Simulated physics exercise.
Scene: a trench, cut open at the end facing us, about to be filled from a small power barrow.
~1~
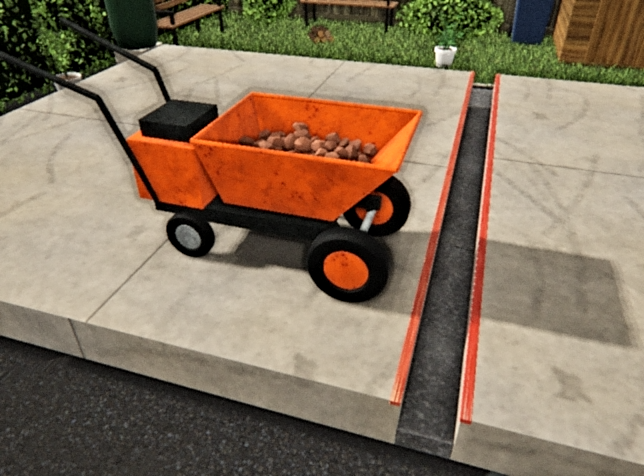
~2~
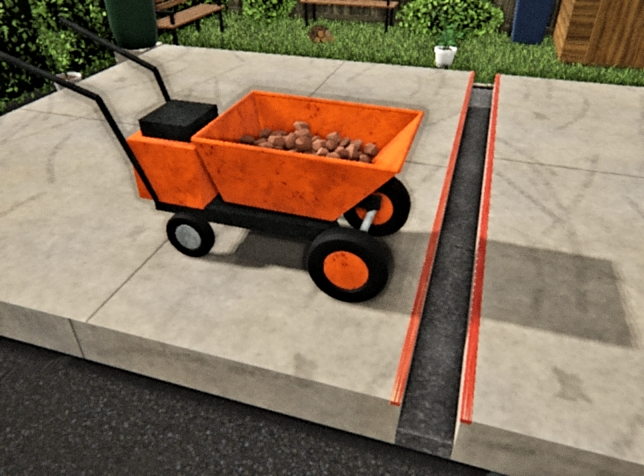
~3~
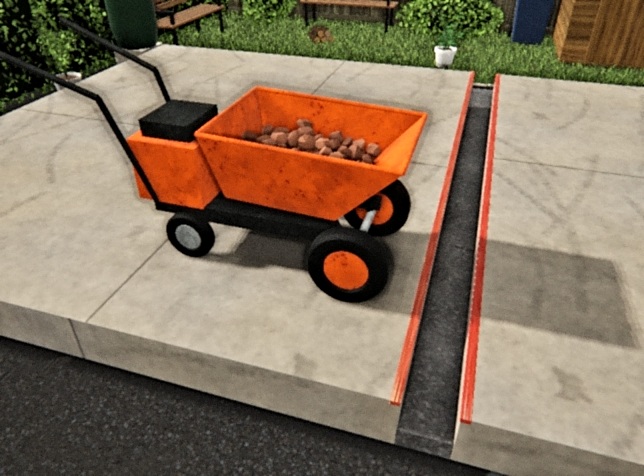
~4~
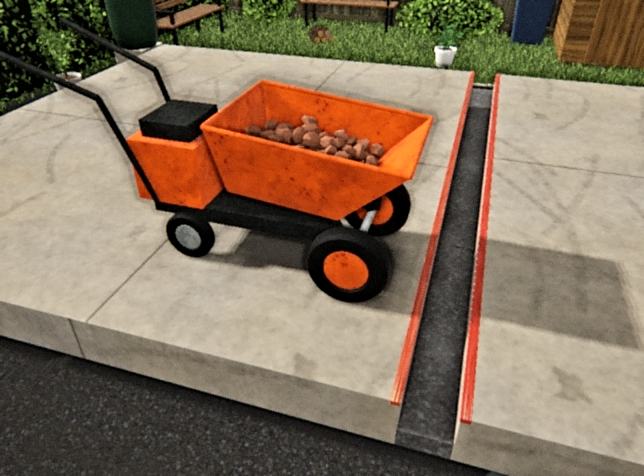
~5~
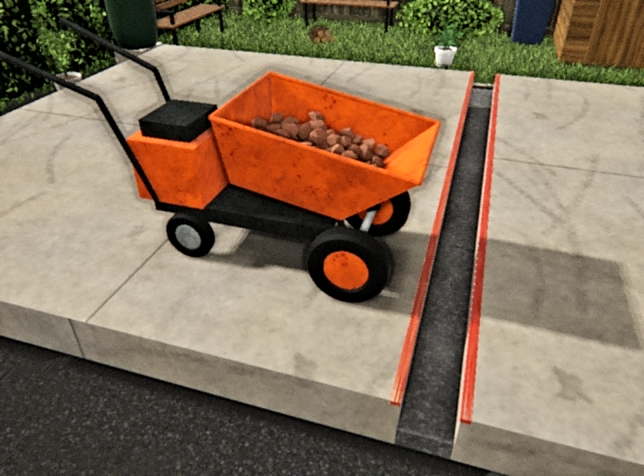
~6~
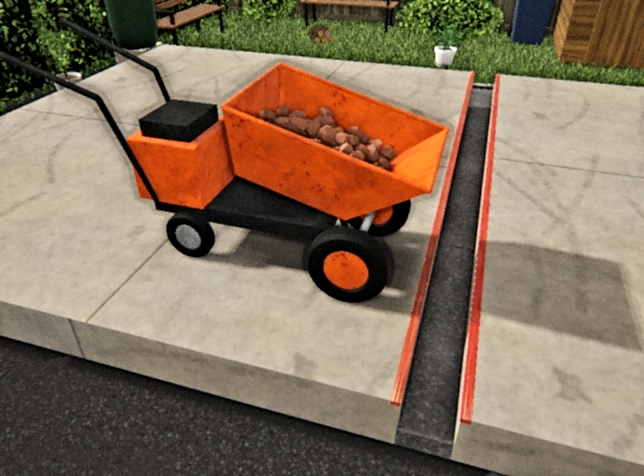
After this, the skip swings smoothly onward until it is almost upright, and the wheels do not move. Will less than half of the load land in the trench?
Yes, the trench is going to be left with below half the load.
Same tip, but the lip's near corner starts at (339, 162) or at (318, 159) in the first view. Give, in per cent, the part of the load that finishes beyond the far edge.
The first spot yields roughly 10 percent, the second roughly 0 percent.
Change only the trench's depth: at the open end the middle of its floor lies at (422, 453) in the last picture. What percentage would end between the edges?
The share would be around 10 per cent.
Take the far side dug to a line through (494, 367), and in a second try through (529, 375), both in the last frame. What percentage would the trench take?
Lab note: Try one 50 per cent, try two 90 per cent.
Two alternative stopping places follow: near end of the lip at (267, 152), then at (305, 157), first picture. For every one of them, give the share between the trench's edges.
The share would be near 30 percent, and then near 70 percent.
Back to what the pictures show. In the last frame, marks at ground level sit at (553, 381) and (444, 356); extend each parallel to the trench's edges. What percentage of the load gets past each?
Estimate, first then second: 20 %, 80 %.
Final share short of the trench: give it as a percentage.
Result: Some 0 % of the load.
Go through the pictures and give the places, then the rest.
The first picture shows lip of the skip at (396, 170), level; top of the load at (286, 157), lumps of rubble; first edge of the trench at (408, 347); far edge at (471, 361), the trench under half as wide as the skip, and about as deep as wide.
The second picture shows lip of the skip at (398, 171), level; top of the load at (287, 156).
The third picture shows lip of the skip at (403, 174), tipped barely; top of the load at (290, 154).
The fourth picture shows lip of the skip at (410, 178), tipped a little; top of the load at (286, 154).
The fifth picture shows lip of the skip at (419, 183), tipped a little; top of the load at (282, 136).
The sixth picture shows lip of the skip at (429, 191), tipped clearly; top of the load at (298, 136); first edge of the trench at (408, 347); far edge at (471, 361).
Soon after the last picture, skip tipped steeply; all in the skip.
A little later, skip tipped steeply; nearly all in the skip; a small part beyond it; a stray few falling.
Later still, skip tipped right over; about a quarter in the skip; a stray few in or heaped over the trench; most beyond it.
By the end, skip tipped right over; a small part in the skip; a small part in or heaped over the trench; most beyond it.
